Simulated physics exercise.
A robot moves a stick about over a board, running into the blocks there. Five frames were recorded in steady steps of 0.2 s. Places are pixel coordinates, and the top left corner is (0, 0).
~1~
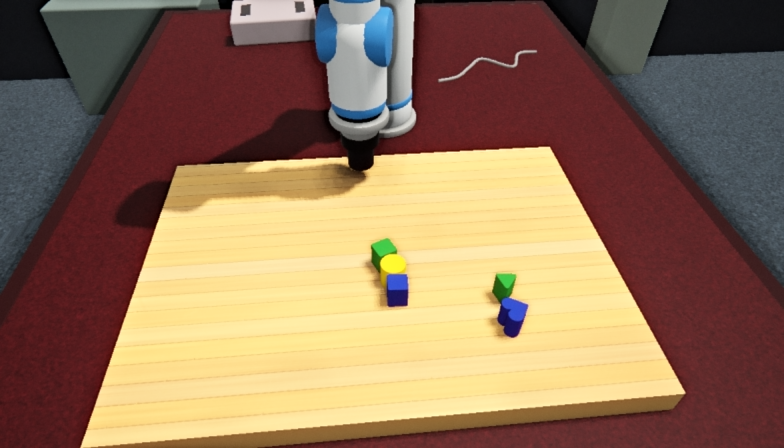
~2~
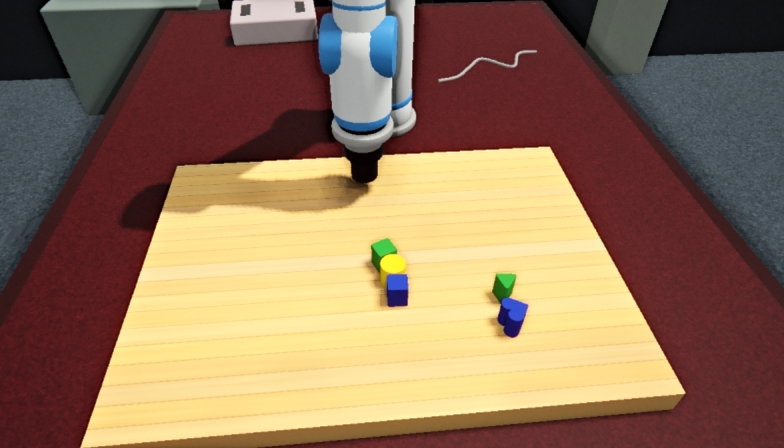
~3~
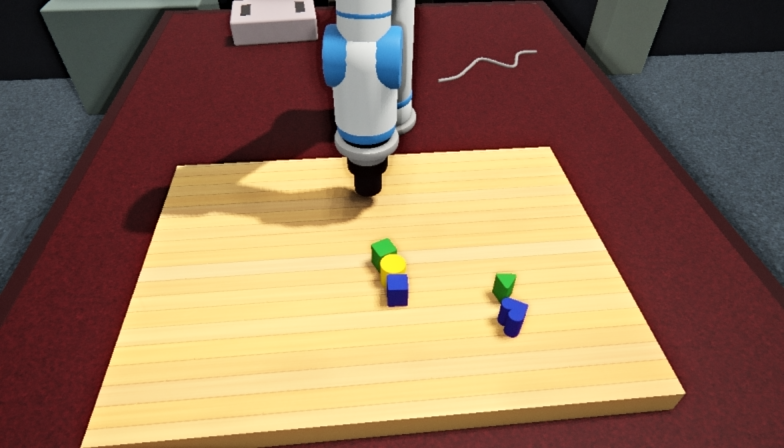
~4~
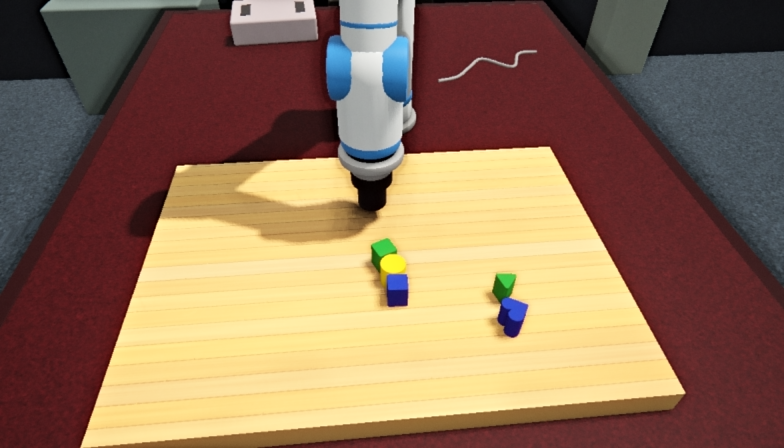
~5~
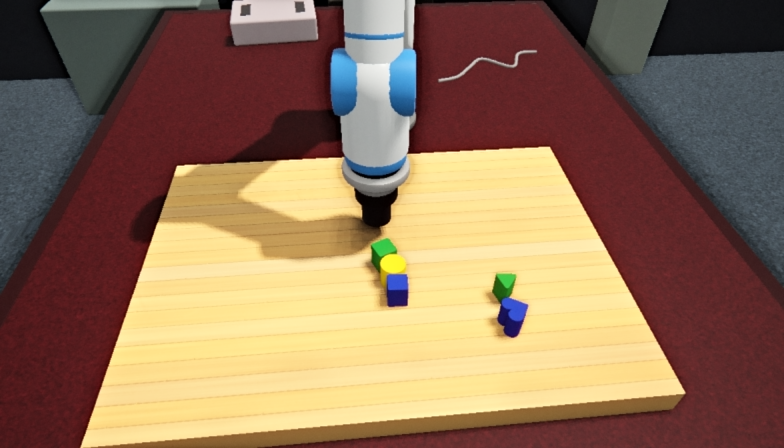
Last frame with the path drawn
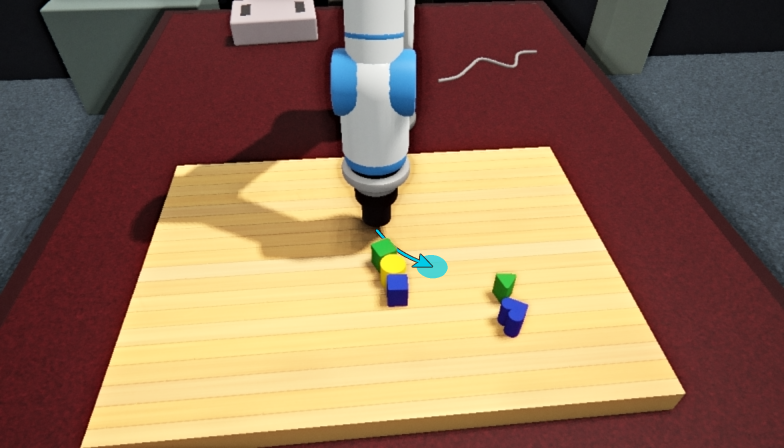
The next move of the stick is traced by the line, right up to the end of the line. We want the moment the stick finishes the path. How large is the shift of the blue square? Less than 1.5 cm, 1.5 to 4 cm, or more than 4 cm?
By the end of the path, it will have gone short of 1.5 cm.
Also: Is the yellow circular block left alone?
No, that is not what happens.
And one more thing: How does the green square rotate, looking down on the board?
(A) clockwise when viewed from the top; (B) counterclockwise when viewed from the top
It's A.
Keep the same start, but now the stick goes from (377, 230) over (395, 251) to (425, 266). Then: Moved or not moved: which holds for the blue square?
Once the path ends, it is somewhere new.
Path on the board, from (377, 230) via (391, 245) and (409, 257), ending at (432, 266).
The first path, step by step. One third of the way, stick (391, 232); nothing pushed yet.
Two thirds of the way, stick (411, 245); green square (390, 251), turned 75° clockwise; yellow circular block (390, 271); blue square (400, 288).
At the end, stick (433, 254); green square (390, 251), turned 75° clockwise; yellow circular block (390, 271); blue square (400, 288).
